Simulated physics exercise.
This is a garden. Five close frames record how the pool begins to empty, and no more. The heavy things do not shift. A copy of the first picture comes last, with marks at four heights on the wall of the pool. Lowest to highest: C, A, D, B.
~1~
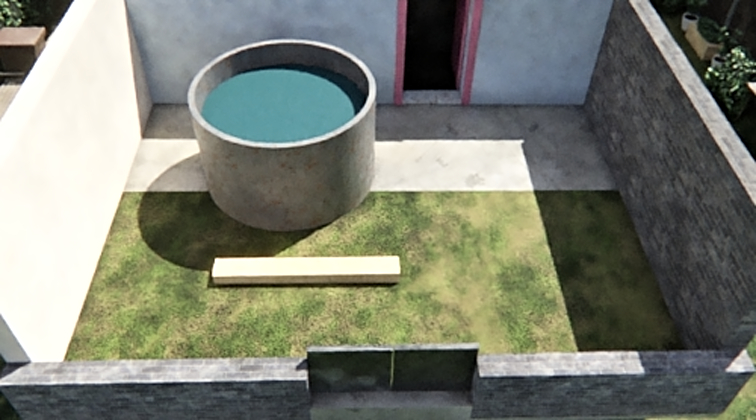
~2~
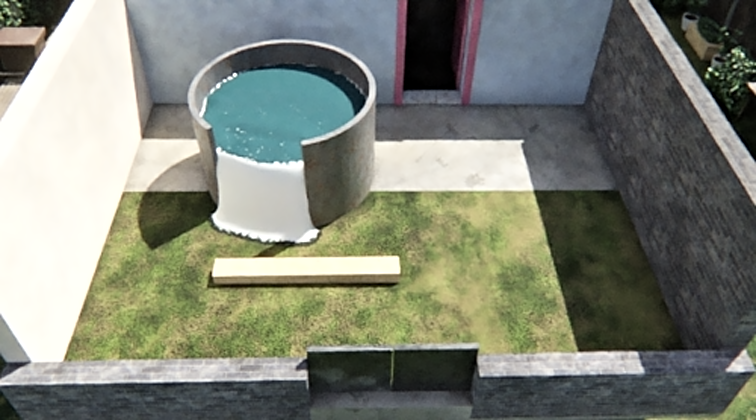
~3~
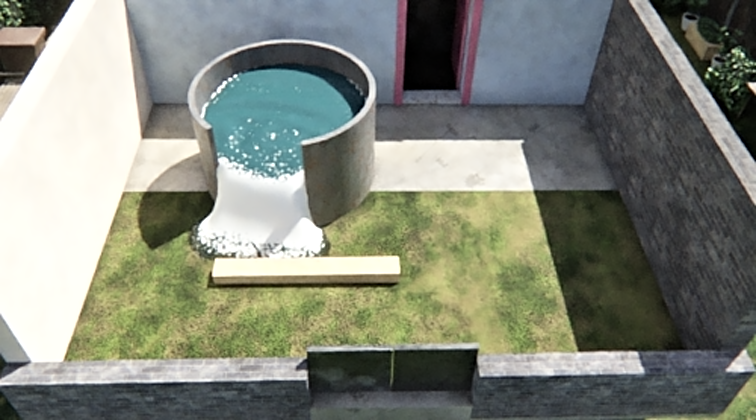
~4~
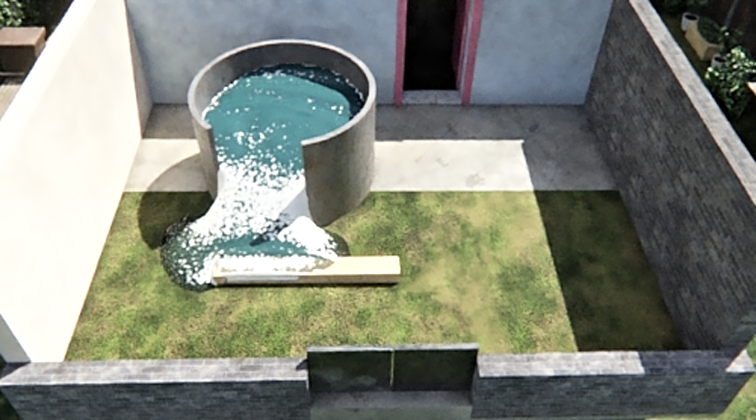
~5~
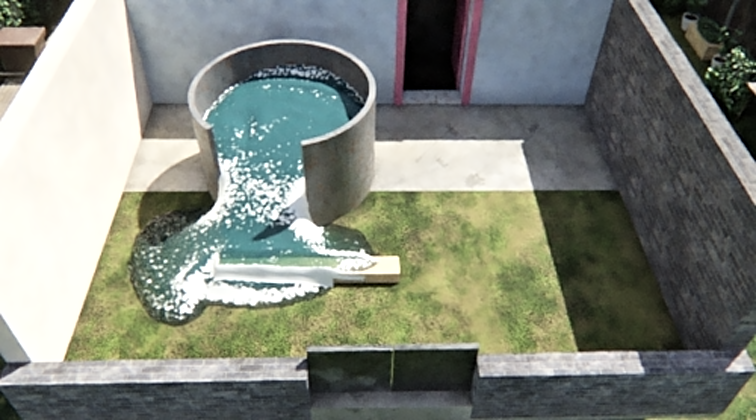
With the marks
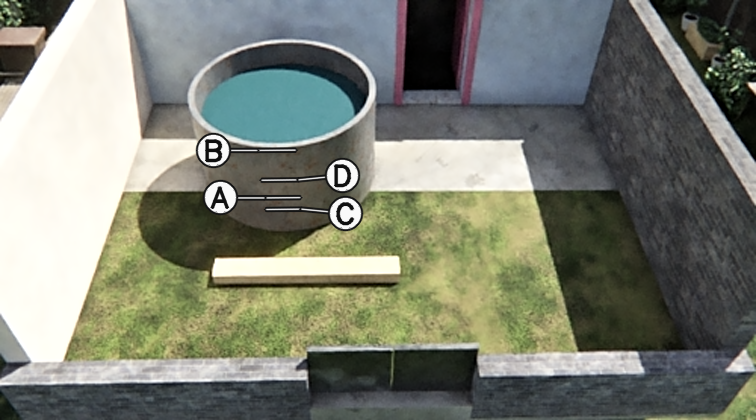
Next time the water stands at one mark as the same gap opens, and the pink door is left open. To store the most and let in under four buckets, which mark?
The limit is D.
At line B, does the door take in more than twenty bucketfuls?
No, it does not.
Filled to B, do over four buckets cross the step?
Yes, it does.
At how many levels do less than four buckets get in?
Three of the four.
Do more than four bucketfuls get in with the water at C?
No, that is safe.
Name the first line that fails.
That is line B.
In white, A at (282, 197); B at (276, 150); C at (283, 209); D at (280, 180); from the bottom up C, A, D, B.
Choosing A, nothing gets over.
Choosing B, about 11 bucketfuls get in.
Choosing C, nothing gets over.
Choosing D, a bucket or two gets in.
